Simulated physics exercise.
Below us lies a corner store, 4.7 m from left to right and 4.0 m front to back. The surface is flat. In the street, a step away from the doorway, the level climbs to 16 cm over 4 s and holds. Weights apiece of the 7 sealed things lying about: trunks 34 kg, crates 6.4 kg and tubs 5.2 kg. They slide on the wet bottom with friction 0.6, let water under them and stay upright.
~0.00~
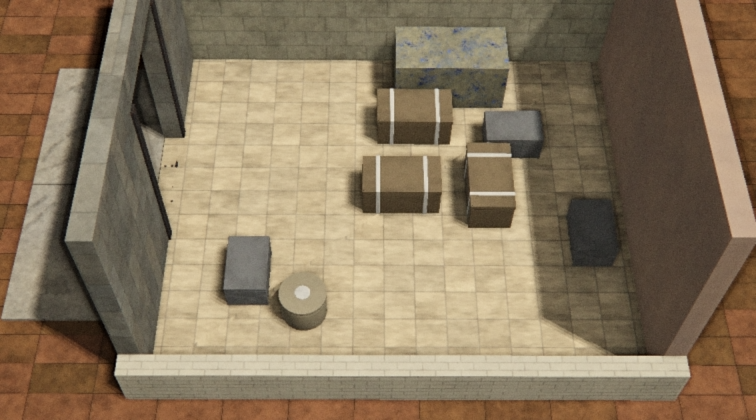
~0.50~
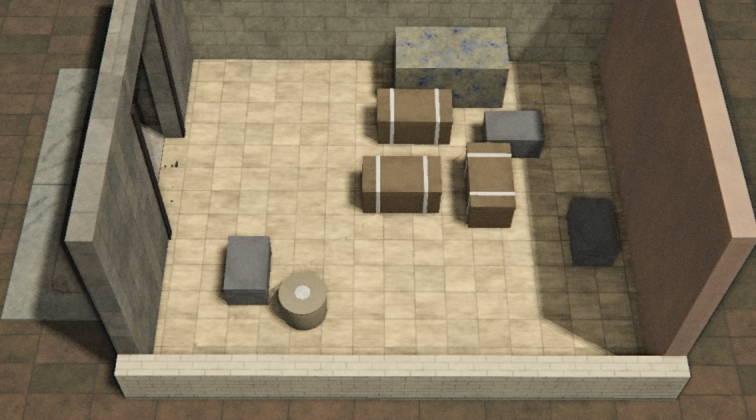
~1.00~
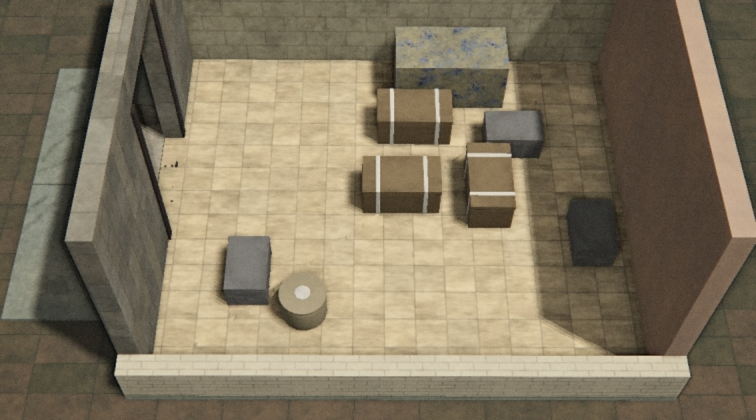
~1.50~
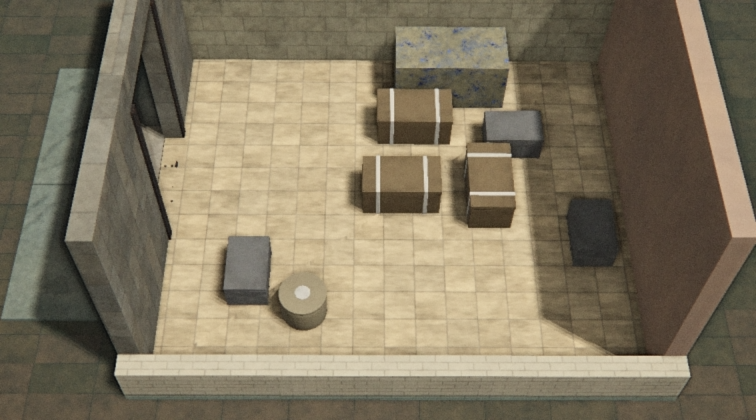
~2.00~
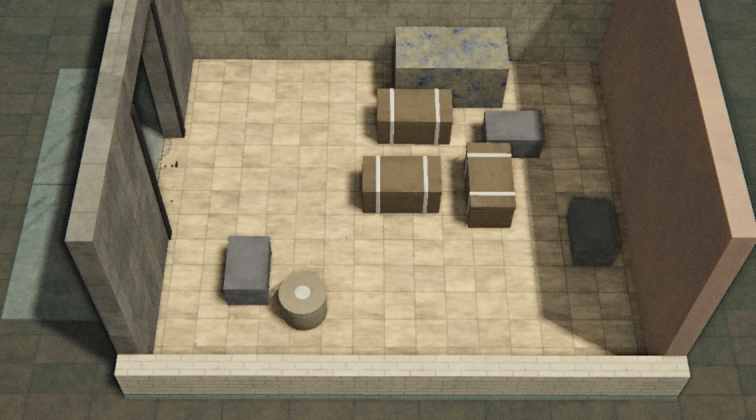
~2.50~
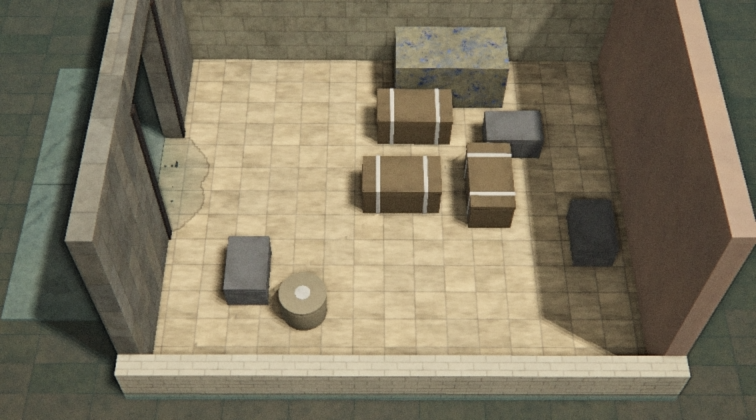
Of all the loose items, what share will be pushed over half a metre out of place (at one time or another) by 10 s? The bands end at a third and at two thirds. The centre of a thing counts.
Share: Less than a third.
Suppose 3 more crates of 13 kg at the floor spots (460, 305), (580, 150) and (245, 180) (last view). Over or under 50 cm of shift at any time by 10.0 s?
In turn: Short of it, less, past it.
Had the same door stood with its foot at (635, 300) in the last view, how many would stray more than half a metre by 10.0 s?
Then 3.
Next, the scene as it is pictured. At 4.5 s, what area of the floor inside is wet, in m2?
Roughly 4.5 m2.
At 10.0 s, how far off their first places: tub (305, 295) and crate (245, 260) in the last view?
In that order: 0 cm, 10 cm.
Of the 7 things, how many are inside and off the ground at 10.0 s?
At that moment 1.
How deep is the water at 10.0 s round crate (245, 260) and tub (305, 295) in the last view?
Roughly 3 and 2 cm.
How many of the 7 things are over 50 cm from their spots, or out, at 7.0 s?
0 of them.
After 3.5 s 0 of 7 are over 50 cm from their spots; 0 afloat.
After 4.5 s 0 of 7 are over 50 cm from their spots; 0 afloat.
After 7.0 s 0 of 7 are over 50 cm from their spots; 0 afloat.
After 10.0 s 0 of 7 are over 50 cm from their spots, and 0 have been at some point; 1 afloat.
